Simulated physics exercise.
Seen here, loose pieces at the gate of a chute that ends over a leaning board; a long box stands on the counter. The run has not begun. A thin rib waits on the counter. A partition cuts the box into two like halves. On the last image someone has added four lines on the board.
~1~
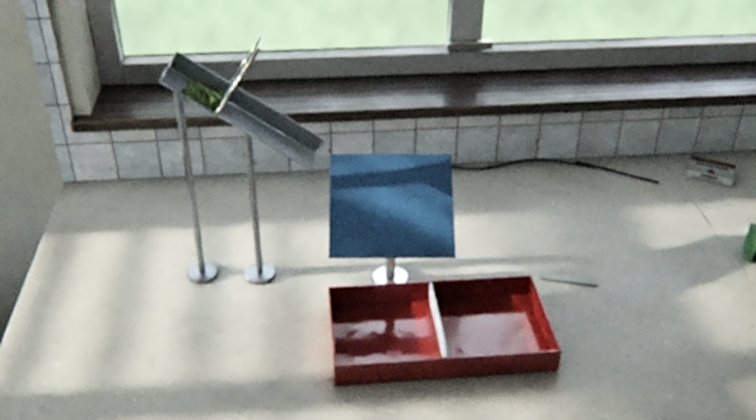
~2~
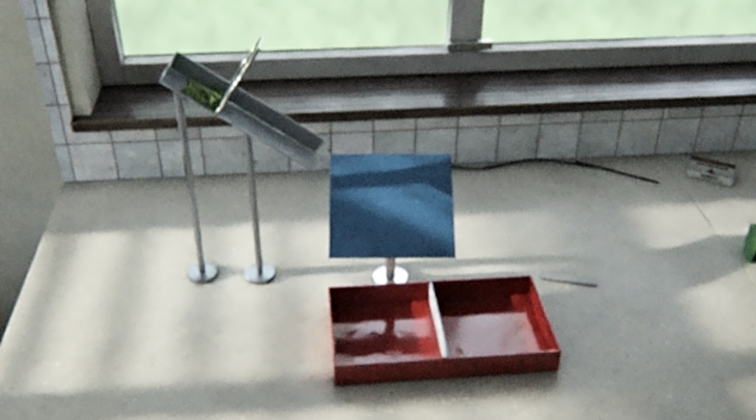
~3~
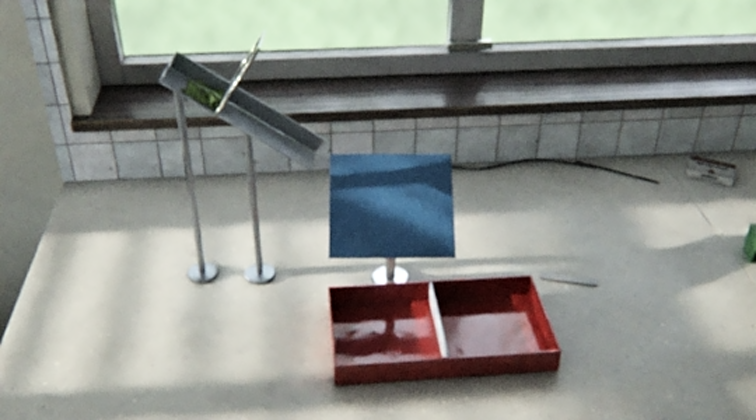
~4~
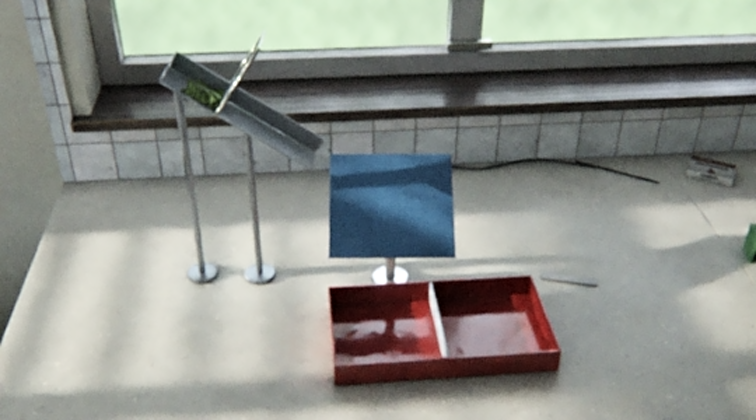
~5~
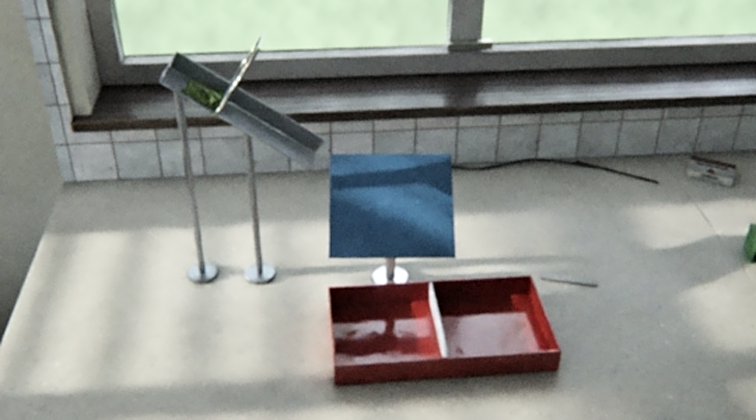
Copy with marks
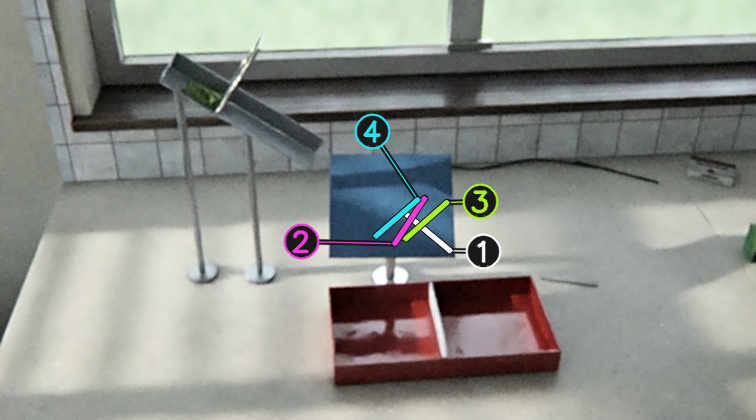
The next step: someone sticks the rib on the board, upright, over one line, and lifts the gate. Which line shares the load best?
The answer is line 1.
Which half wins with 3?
Left.
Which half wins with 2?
Left.
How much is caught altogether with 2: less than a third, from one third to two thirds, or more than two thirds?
More than two thirds.
On the marked copy, line 1 from (405, 214) to (450, 250); line 2 from (424, 198) to (394, 243); line 3 from (447, 202) to (405, 238); line 4 from (417, 199) to (375, 236).
With 1, of what is caught, about half in the left half, about half in the right.
With 2, of what is caught, nearly all in the left half, a small part in the right.
With 3, of what is caught, nearly all in the left half, a small part in the right.
With 4, of what is caught, nearly all in the left half, a small part in the right.
